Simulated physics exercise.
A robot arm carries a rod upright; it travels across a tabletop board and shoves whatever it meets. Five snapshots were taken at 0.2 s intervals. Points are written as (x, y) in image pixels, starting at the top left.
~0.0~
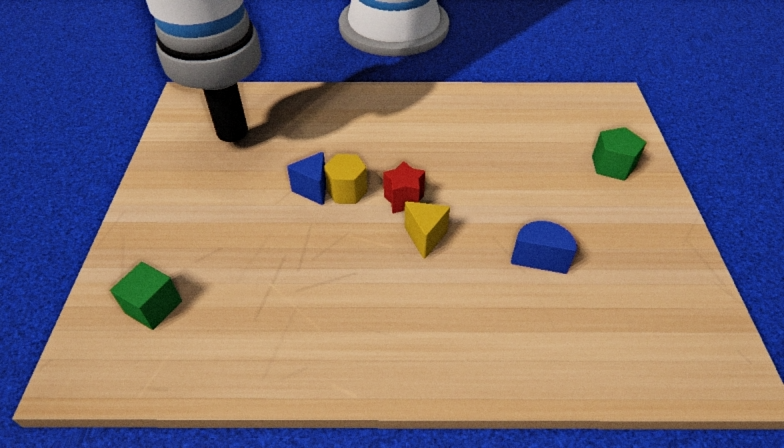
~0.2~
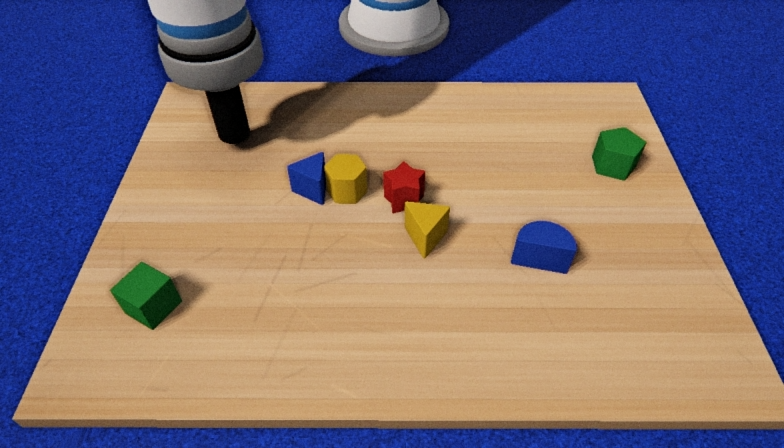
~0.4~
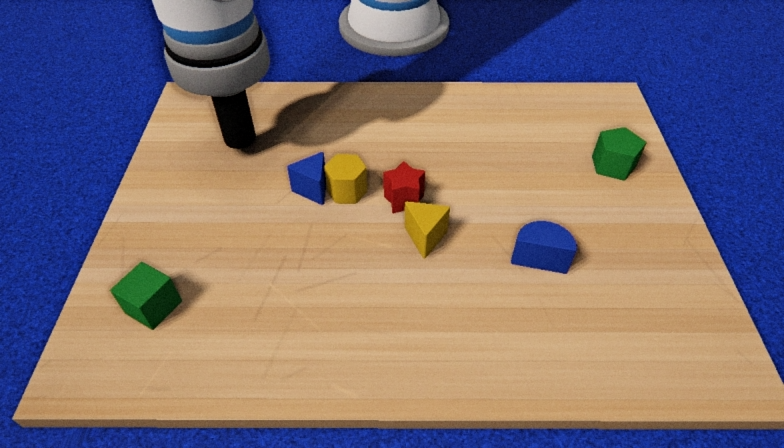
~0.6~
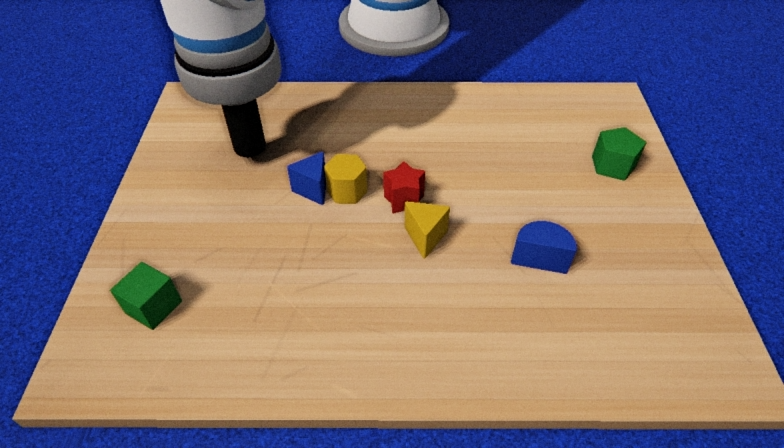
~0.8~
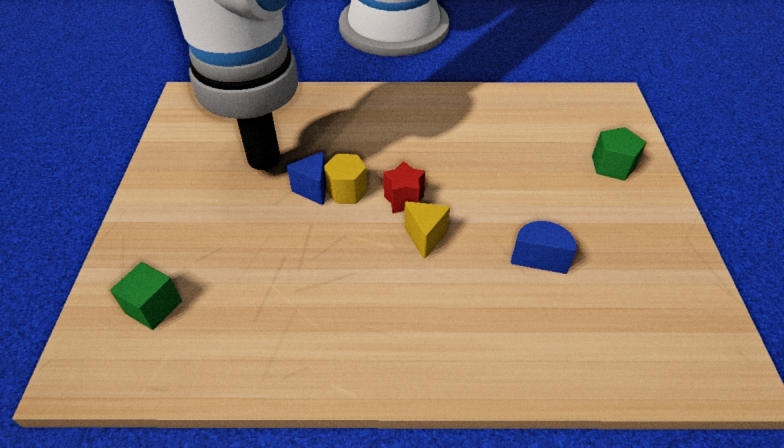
On a wooden board, a robot arm's black rod moves slightly right toward still blocks.
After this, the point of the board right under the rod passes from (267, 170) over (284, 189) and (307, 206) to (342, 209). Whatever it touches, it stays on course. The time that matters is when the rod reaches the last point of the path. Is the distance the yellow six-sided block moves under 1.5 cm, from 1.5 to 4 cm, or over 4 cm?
It travels between 1.5 and 4 cm.
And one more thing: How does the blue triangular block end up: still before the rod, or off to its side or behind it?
Prediction: Still leading.
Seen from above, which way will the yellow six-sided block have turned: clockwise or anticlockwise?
Counterclockwise rotation.
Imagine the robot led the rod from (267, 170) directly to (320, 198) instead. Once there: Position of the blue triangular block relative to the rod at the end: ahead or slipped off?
It sits in front of the rod.
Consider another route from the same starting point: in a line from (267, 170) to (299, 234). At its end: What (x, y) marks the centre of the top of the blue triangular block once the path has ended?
It will end up at (318, 182).
What follows on the original path. One third of the way, rod at (282, 180); blue triangular block at (312, 168), turned 25° anticlockwise.
Two thirds of the way, rod at (306, 197); blue triangular block at (335, 182), turned 55° anticlockwise; yellow six-sided block at (356, 164), turned 25° anticlockwise.
At the end, rod at (341, 199); blue triangular block at (373, 187), turned 65° anticlockwise; yellow six-sided block at (363, 161), turned 50° anticlockwise; red star block at (408, 176); yellow triangular block still.
